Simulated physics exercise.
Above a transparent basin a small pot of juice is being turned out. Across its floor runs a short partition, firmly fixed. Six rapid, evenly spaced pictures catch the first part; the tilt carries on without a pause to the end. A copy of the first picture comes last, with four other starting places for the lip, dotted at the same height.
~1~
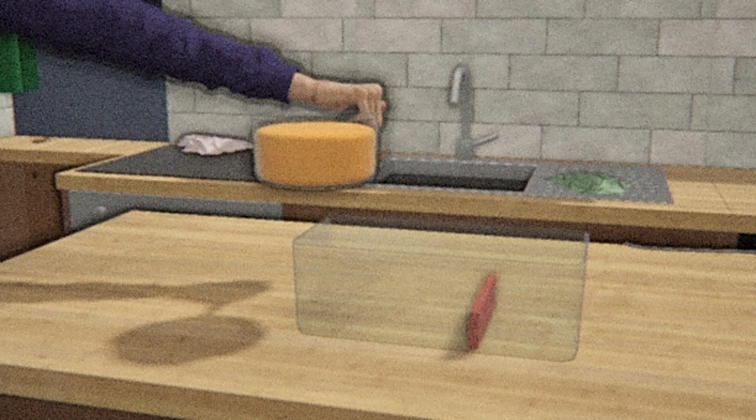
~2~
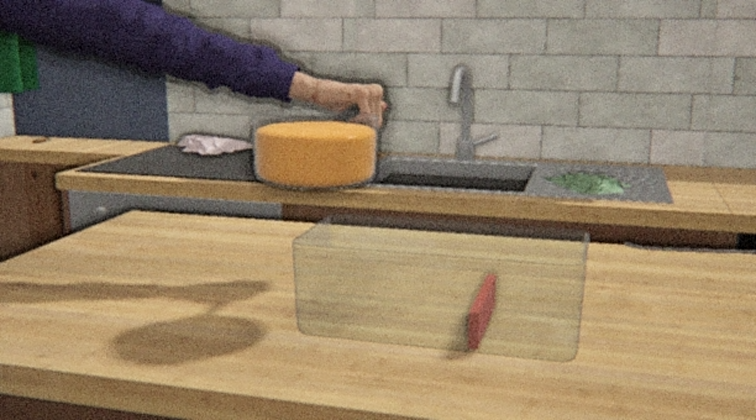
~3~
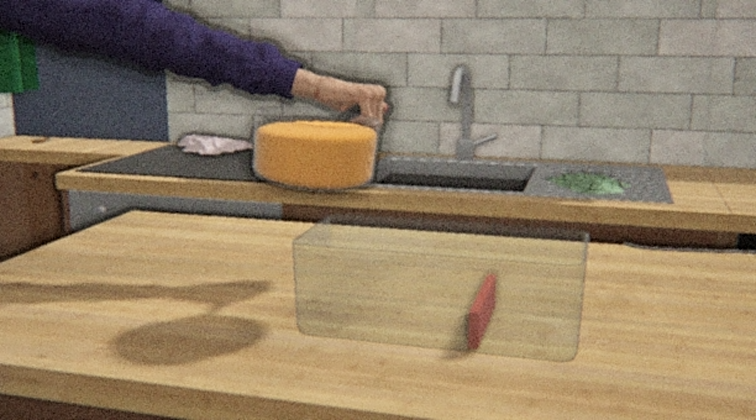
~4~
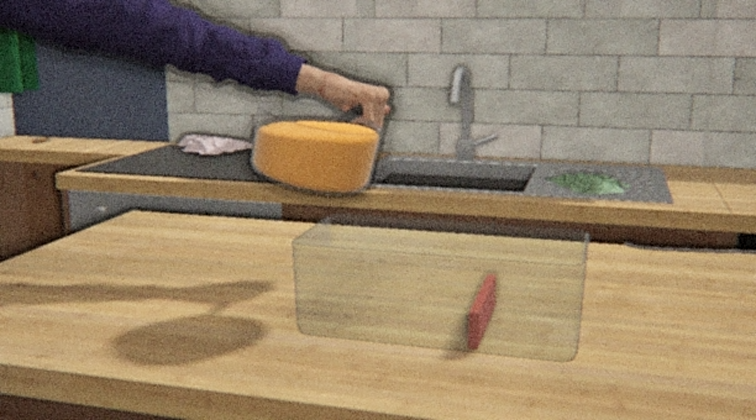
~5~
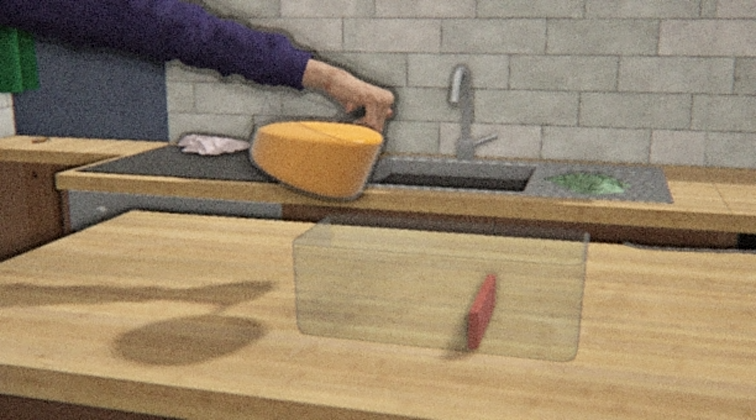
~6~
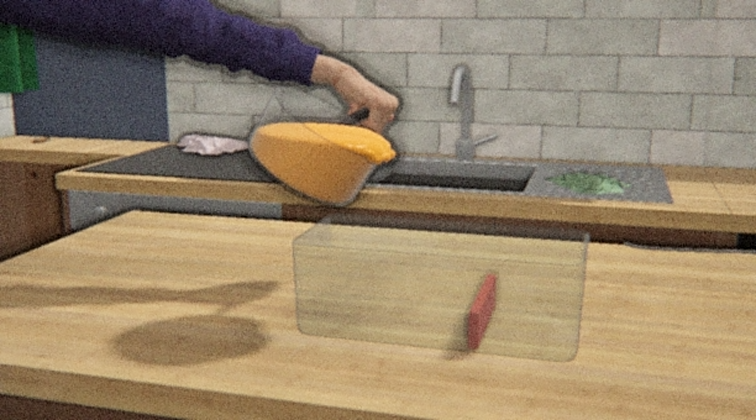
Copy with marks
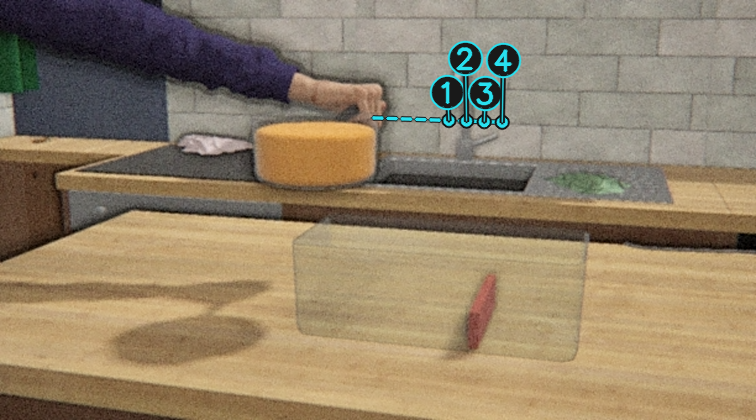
The clip opens on a purple-sleeved arm holding a small pot of orange juice upright above a clear basin with a short red partition on a wooden counter. The hand gradually tilts the pot to the right, and the juice slides toward the lip until a little bulges just over it.
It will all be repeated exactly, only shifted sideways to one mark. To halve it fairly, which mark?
Go for 1.
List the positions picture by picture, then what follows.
Upright, lip at (373, 117); basin from (298, 331) to (577, 361); top of the wall at (484, 292); nothing has left yet.
Upright, lip at (374, 119); nothing has left yet.
Tipped about 6°, lip at (376, 124); nothing has left yet.
Tipped about 12°, lip at (378, 131); nothing has left yet.
Tipped about 21°, lip at (380, 142); juice is over the lip, down to (380, 142).
Tipped about 32°, lip at (380, 154); juice is over the lip, down to (382, 160).
On the marked copy, 1 at (448, 120); 2 at (466, 121); 3 at (484, 121); 4 at (502, 122).
With 1, about 51 % ends left of the wall and 48 % right of it.
With 2, about 39 % ends left of the wall and 60 % right of it.
With 3, about 23 % ends left of the wall and 75 % right of it.
With 4, about 25 % ends left of the wall and 73 % right of it.
